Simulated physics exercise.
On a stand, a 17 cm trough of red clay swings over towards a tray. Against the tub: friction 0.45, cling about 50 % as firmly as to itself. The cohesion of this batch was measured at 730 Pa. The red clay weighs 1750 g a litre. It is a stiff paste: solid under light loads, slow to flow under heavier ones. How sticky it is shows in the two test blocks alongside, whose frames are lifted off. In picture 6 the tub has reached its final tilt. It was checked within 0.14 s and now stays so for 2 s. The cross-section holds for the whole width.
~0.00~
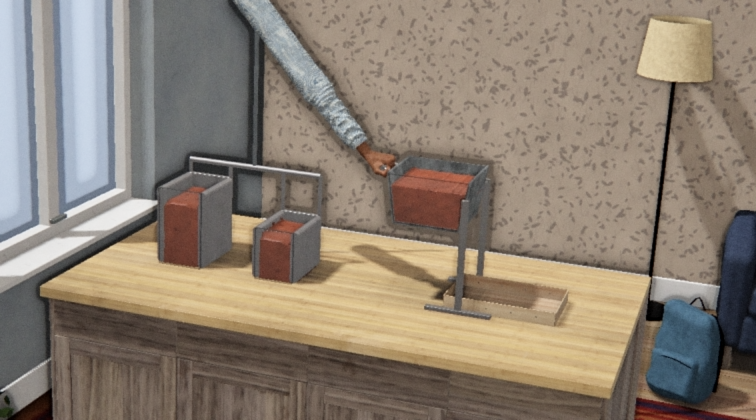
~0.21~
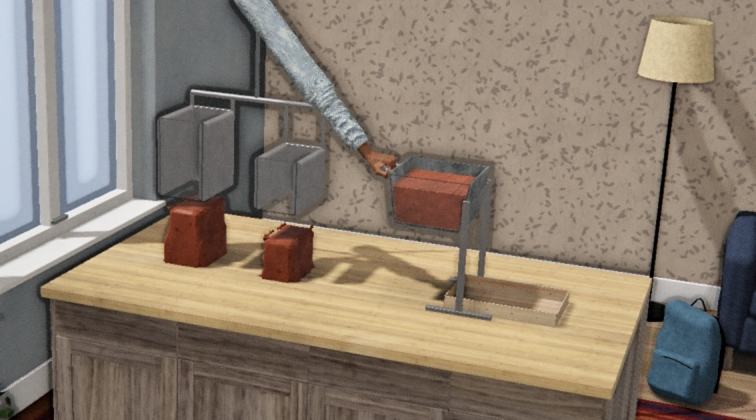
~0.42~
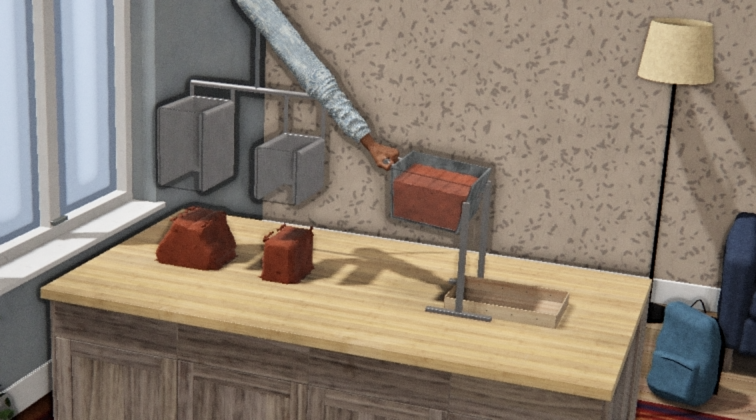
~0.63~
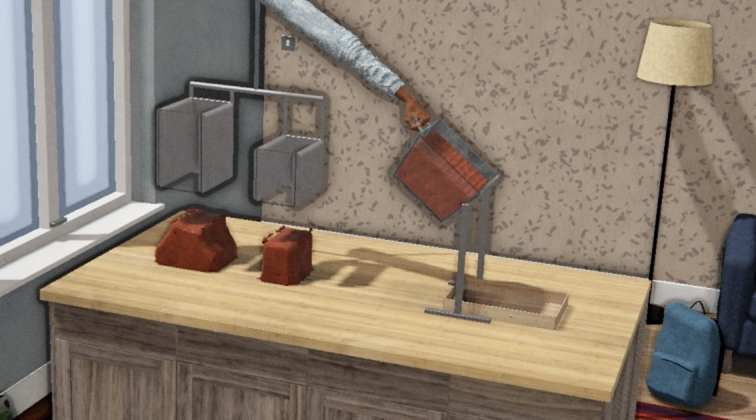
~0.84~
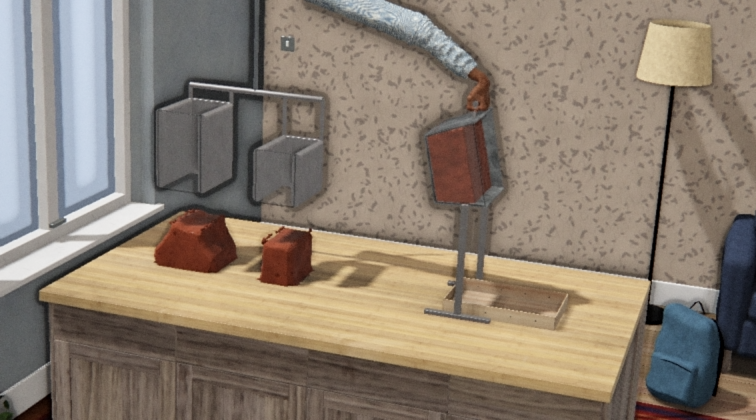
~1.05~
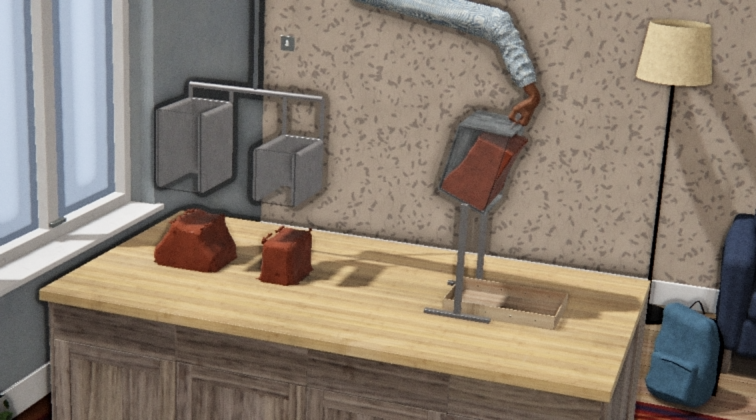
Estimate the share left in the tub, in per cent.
Close to 8 per cent.
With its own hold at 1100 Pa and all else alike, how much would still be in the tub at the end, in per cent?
Then about 0 %.
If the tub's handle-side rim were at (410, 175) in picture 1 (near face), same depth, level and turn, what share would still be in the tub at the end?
Then about 0 %.
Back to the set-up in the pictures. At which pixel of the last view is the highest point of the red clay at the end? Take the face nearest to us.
At about (446, 181).
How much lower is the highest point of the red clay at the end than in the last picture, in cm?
Some 16 cm.
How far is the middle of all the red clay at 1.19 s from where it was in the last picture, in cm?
Roughly 12 cm.
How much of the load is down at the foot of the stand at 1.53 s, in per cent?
About 75 %.
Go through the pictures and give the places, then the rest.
Handle-side rim at (390, 173), tilt 0 degrees; highest point of the red clay at (423, 188); test blocks 25 cm, 16 cm high (left to right), in the first frame.
Handle-side rim at (391, 173), tilt 0 degrees; highest point of the red clay at (424, 189); test blocks 22 cm, 16 cm high (left to right), in the second frame.
Handle-side rim at (393, 168), tilt 5 degrees; highest point of the red clay at (397, 180); test blocks 18 cm, 16 cm high (left to right), in the third frame.
Handle-side rim at (421, 135), tilt 38 degrees; highest point of the red clay at (415, 146); test blocks 18 cm, 16 cm high (left to right), in the fourth frame.
Handle-side rim at (474, 124), tilt 78 degrees; highest point of the red clay at (461, 129); test blocks 18 cm, 16 cm high (left to right), in the fifth frame.
Handle-side rim at (511, 137), tilt 104 degrees; highest point of the red clay at (478, 139); test blocks 18 cm, 16 cm high (left to right), in the sixth frame.
By 1.19 s, the tub is at 104 degrees and holds 38 %.
By 1.36 s, the tub is at 104 degrees and holds 23 %.
By 1.53 s, the tub is at 104 degrees and holds 10 %.
By 1.70 s, the tub is at 104 degrees and holds 8 %.
By 3.05 s, at the end, the tub is at 104 degrees and holds 8 %.
